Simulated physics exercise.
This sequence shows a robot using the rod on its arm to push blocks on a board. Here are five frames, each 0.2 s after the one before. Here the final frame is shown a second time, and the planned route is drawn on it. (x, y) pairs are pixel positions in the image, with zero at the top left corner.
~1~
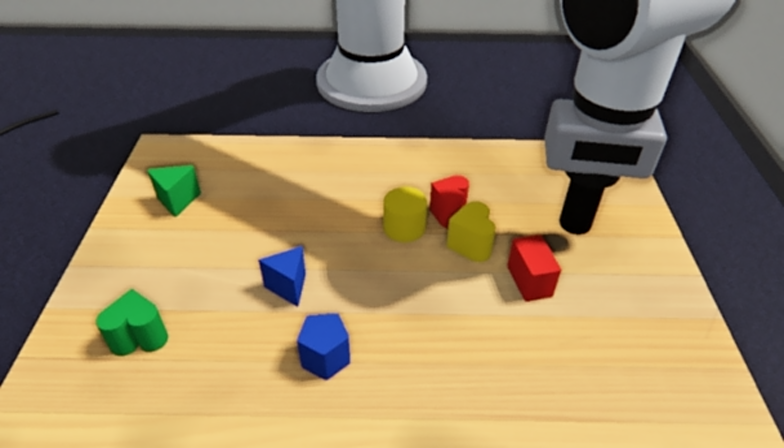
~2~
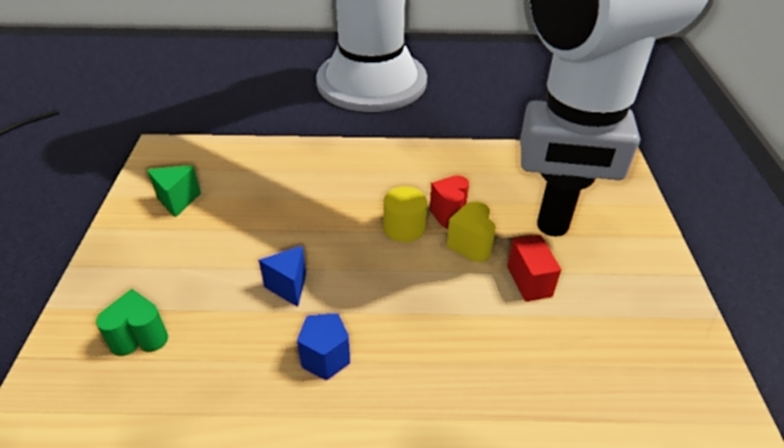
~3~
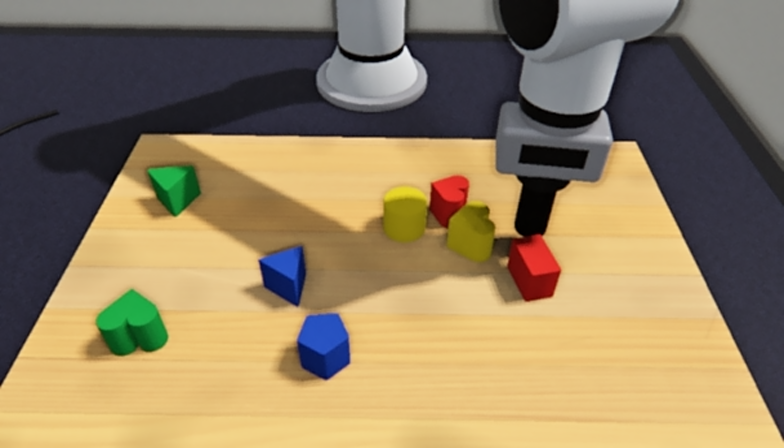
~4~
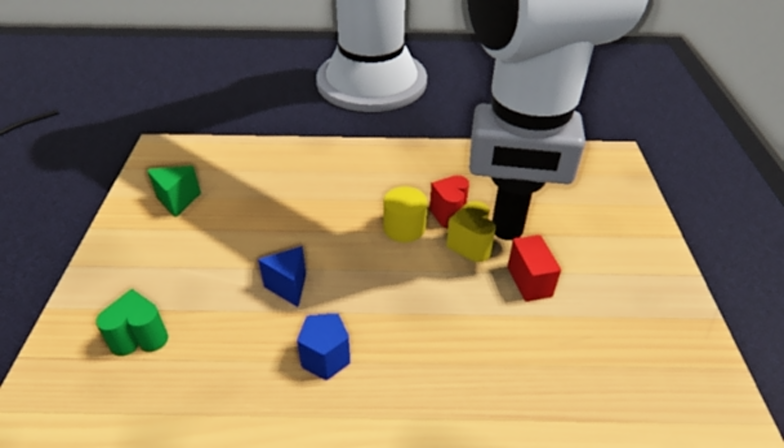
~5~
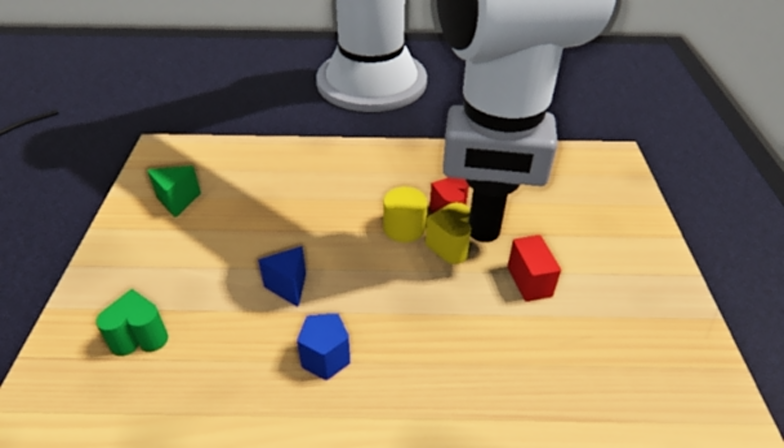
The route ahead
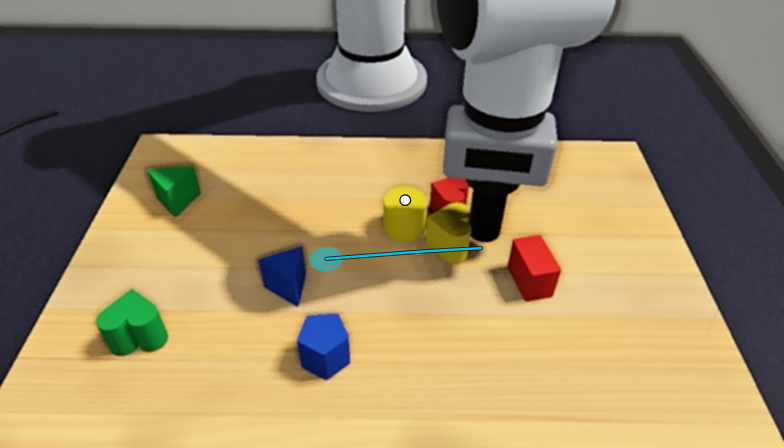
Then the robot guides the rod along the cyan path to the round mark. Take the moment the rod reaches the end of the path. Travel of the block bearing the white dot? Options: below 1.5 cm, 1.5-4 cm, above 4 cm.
It will fall in the middle band, 1.5 to 4 cm.
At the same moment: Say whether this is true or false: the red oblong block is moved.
That statement is not accurate.
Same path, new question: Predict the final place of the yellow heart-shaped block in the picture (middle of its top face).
I predict (294, 223).
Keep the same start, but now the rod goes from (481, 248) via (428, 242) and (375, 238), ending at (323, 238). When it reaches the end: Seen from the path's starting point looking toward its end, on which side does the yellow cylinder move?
It's set to shift right.
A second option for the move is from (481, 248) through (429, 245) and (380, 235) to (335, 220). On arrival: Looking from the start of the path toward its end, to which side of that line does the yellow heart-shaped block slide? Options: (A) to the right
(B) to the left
I'll go with B - to the left.
Path on the board, from (481, 248) directly to (326, 259); the dot is on the yellow cylinder.
On the path given first. One third of the way, rod (431, 236); yellow cylinder (385, 194); yellow heart-shaped block (399, 222).
Two thirds of the way, rod (378, 239); yellow cylinder (378, 192); yellow heart-shaped block (345, 224).
At the end, rod (325, 243); blue three-sided block in place; yellow cylinder (378, 192); yellow heart-shaped block (294, 223), turned 15° clockwise; red oblong block in place.
